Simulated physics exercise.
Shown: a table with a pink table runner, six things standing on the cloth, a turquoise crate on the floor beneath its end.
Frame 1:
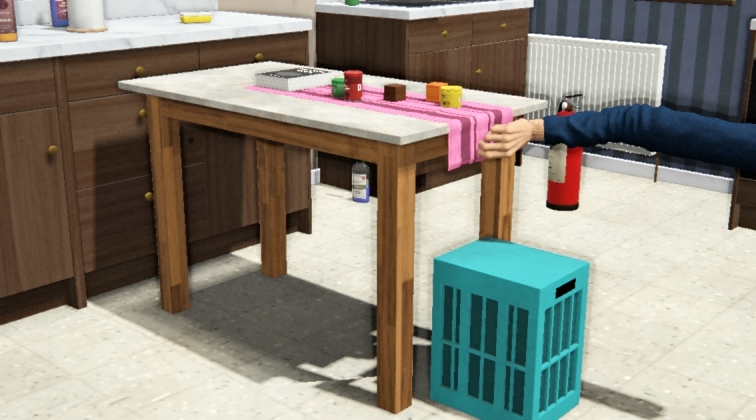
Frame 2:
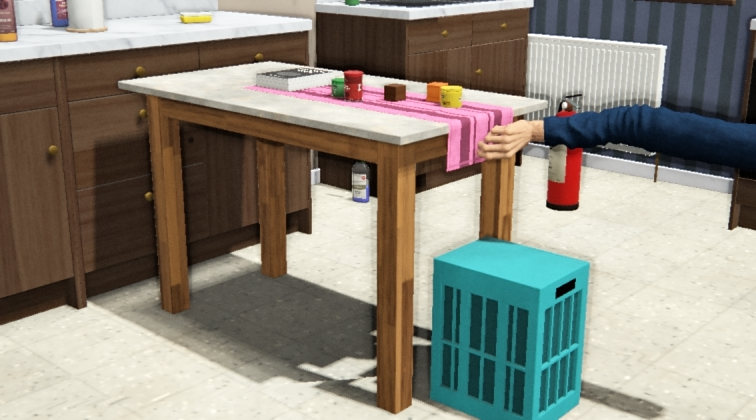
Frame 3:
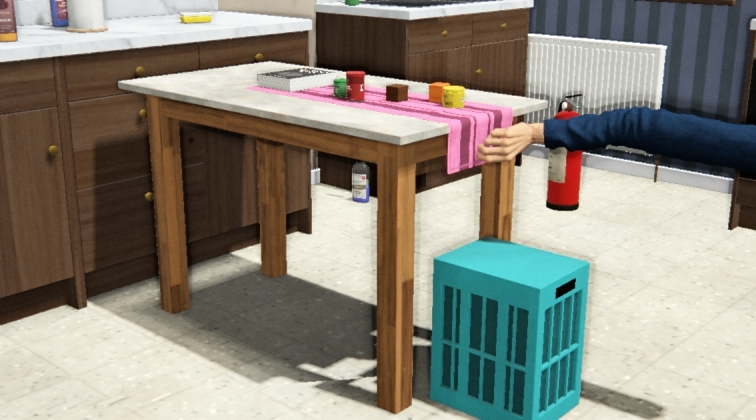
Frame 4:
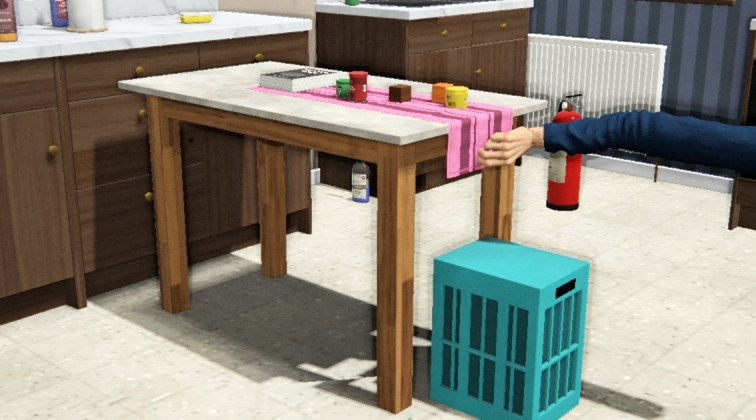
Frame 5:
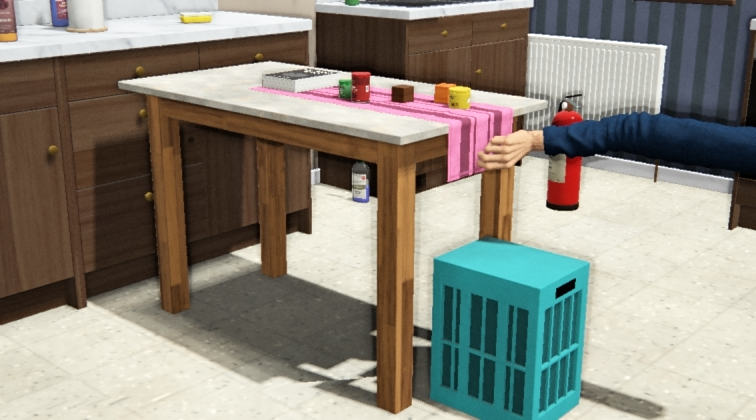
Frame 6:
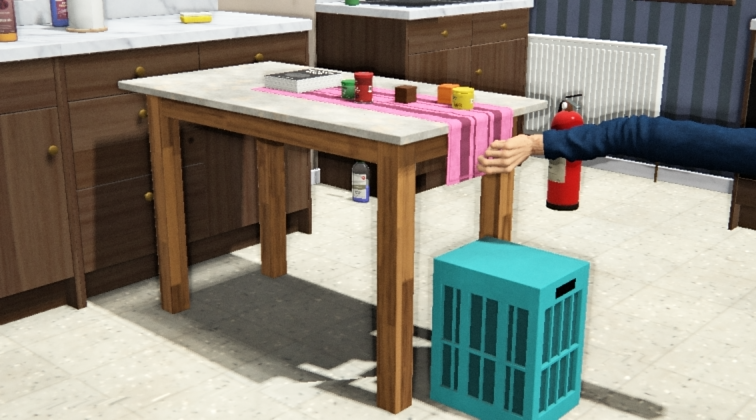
A hand slowly pulls a pink cloth and the small items on it rightward across a table.
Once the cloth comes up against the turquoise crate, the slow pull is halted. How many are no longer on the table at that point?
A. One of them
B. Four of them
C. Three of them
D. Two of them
Two of them.
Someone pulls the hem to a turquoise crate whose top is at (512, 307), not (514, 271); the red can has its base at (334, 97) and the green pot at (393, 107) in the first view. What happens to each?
Observed: Red can remains seated; green pot departs.
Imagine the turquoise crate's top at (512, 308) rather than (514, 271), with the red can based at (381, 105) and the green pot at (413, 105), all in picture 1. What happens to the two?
Red can: Lost; green pot: Lost.
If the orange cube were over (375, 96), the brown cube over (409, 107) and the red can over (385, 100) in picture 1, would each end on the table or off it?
The orange cube will stay where it is, the brown cube will end up off, the red can will stay where it is.
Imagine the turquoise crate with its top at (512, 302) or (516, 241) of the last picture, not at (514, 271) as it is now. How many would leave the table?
Respectively 3 and 1.
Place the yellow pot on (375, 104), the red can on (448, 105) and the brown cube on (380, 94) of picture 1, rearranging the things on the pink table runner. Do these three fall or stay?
Note: Yellow pot kept on top; red can lost; brown cube kept on top.
Soon after, hem near (480, 208); all still up.
Then, hem on the crate; yellow pot and orange cube gone.
At rest, hem on the crate; yellow pot and orange cube gone. It carries off two.
